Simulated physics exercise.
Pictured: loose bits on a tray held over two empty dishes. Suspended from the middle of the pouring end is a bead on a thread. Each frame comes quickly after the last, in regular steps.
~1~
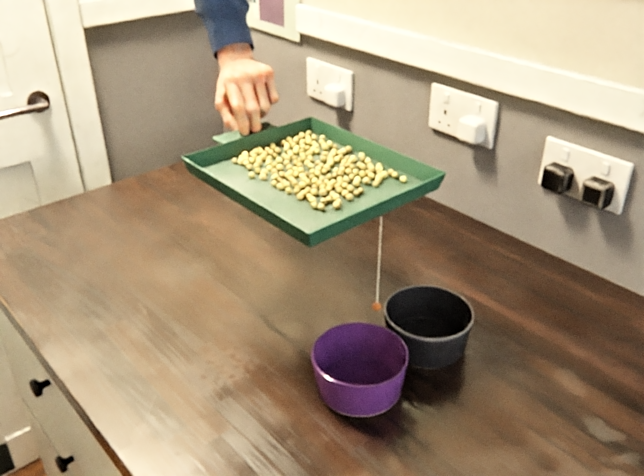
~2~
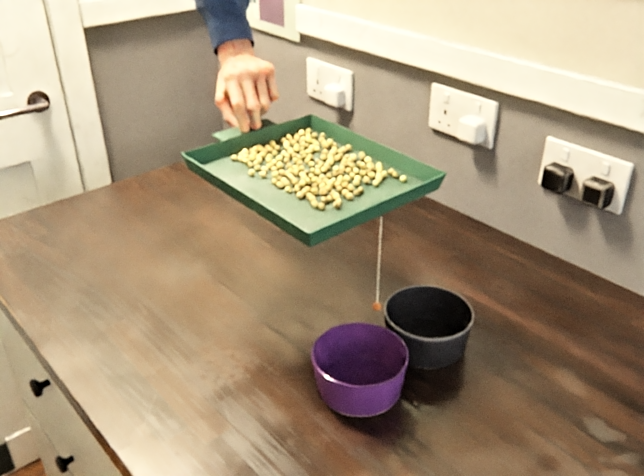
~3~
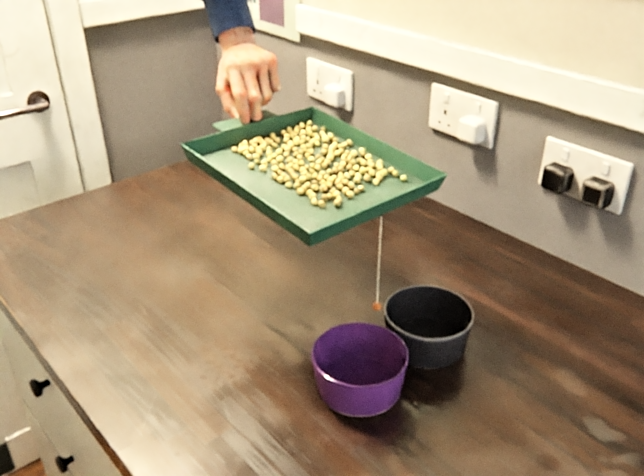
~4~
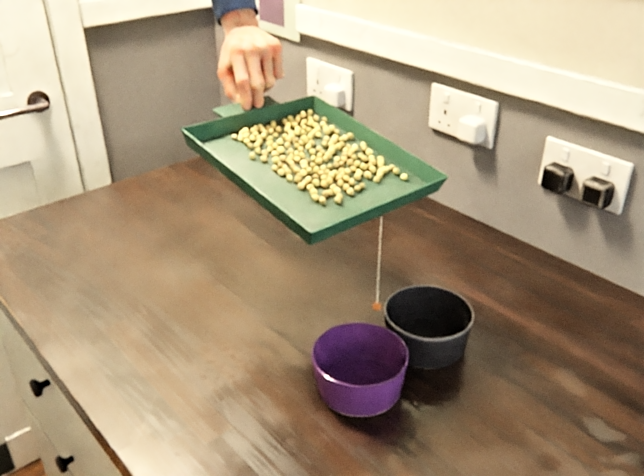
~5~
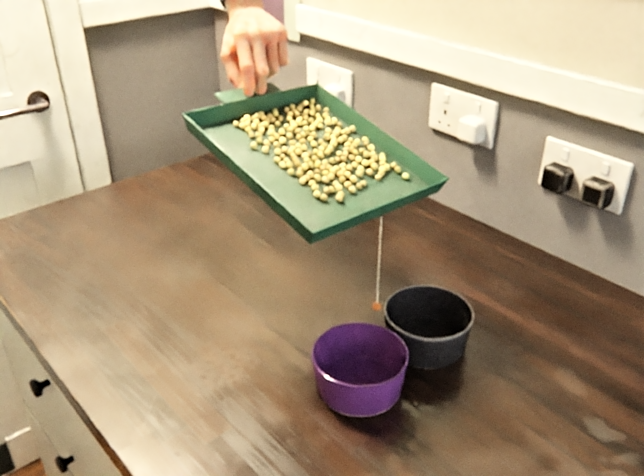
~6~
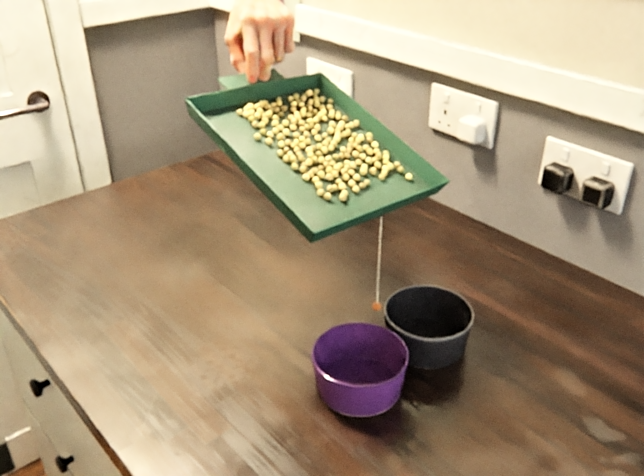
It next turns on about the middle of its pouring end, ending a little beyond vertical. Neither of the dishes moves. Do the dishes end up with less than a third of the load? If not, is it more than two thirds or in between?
No, more than two thirds.
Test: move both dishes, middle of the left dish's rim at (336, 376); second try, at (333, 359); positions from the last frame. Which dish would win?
In turn: The dish on the right-hand side, then the dish on the right-hand side.
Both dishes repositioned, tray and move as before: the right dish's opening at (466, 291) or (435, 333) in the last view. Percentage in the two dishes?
Roughly 90% first, roughly 50% second.
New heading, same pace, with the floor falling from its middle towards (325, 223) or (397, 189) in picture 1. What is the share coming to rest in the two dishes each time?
50 % and 40 %, roughly.
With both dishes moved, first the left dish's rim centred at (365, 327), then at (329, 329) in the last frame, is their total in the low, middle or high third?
In order: The middle third, then below one third.
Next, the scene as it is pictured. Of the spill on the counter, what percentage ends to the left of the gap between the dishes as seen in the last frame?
Looks like close to 0 per cent of it.
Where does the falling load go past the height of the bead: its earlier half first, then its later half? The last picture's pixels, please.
Early half (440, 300), late half (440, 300).
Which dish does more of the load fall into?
Winner noted as the right of the two.
Soon, tray tipped steeply; most on the tray; a small part in the air.
A while on, tray tipped right over; about two thirds on the tray; a stray few in the left dish; a small part in the right dish; a small part outside both; about a quarter in the air.
Towards the end, tray tipped past a quarter turn; a small part in the left dish; most in the right dish; about a quarter outside both; a stray few in the air.
Finally, tray tipped past a quarter turn; a small part in the left dish; most in the right dish; about a quarter outside both.
